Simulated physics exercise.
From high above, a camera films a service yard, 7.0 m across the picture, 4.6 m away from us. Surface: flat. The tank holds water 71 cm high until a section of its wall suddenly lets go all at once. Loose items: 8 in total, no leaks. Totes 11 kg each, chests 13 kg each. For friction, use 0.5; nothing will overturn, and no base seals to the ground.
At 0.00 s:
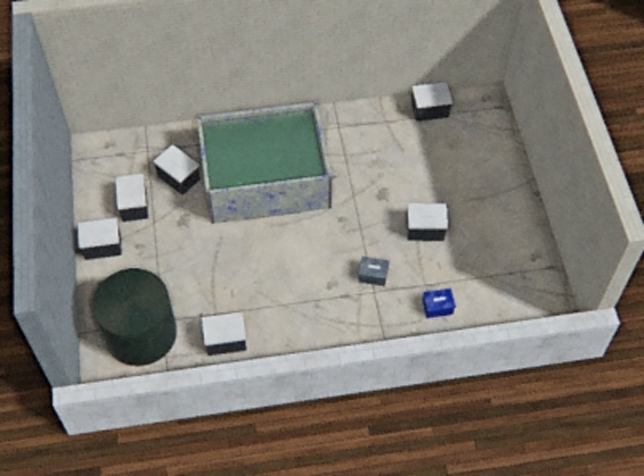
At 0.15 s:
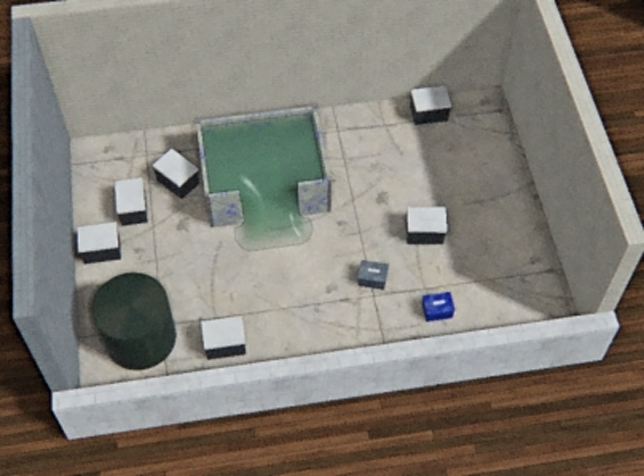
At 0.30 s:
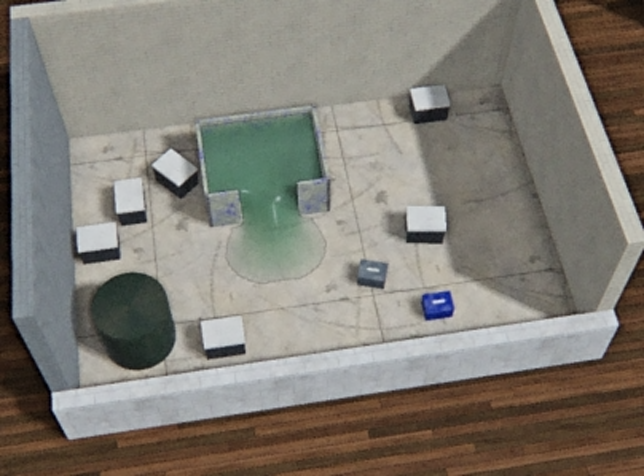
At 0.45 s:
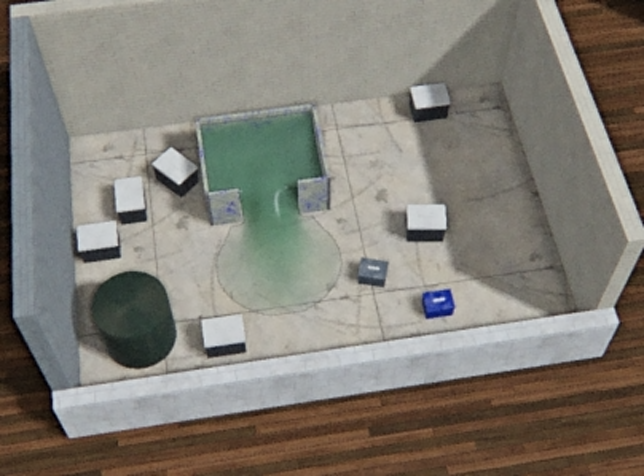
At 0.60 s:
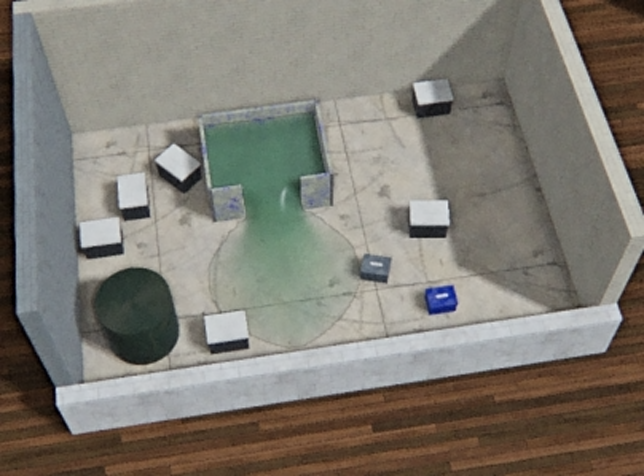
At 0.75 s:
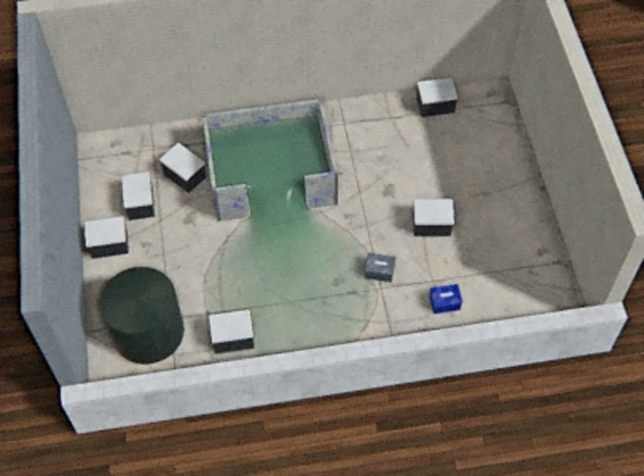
Green water pours through a gap that opens in the front of a walled tank and spreads in a widening, thinning fan across the pale floor of a walled yard, seen from high above. White-topped boxes stand around it, with a dark green cylinder at left and small grey and blue boxes at right. The loose items stay put while the camera sways slightly.
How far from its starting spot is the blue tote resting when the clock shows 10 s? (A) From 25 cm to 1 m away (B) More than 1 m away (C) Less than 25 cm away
From 25 cm to 1 m away.
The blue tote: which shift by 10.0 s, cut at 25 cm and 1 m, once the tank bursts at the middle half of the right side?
The answer: The blue tote is taken far off.
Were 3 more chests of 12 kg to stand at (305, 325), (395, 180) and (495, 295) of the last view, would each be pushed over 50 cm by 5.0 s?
First beyond, then within, then beyond.
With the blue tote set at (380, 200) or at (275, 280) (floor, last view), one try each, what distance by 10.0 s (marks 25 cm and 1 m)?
Try one, it keeps its spot; try two, it is swept a long way.
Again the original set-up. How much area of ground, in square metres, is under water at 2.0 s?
About 14 m2 is covered.
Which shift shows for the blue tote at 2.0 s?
Roughly 0 cm by then.
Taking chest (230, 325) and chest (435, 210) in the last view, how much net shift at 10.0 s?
In turn: 150 cm, 0 cm.
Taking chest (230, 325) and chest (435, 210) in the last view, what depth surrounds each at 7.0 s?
First roughly 8 cm, second roughly 4 cm.
After 2.0 s the blue tote is near (447, 295), 0.0 m from its start, aground; 1 afloat.
After 4.5 s the blue tote is near (467, 268), 0.5 m from its start, aground; 1 afloat.
After 7.0 s the blue tote is near (467, 268), 0.5 m from its start, aground; 3 afloat.
After 10.0 s the blue tote is near (467, 268), 0.5 m from its start, aground; 2 afloat.
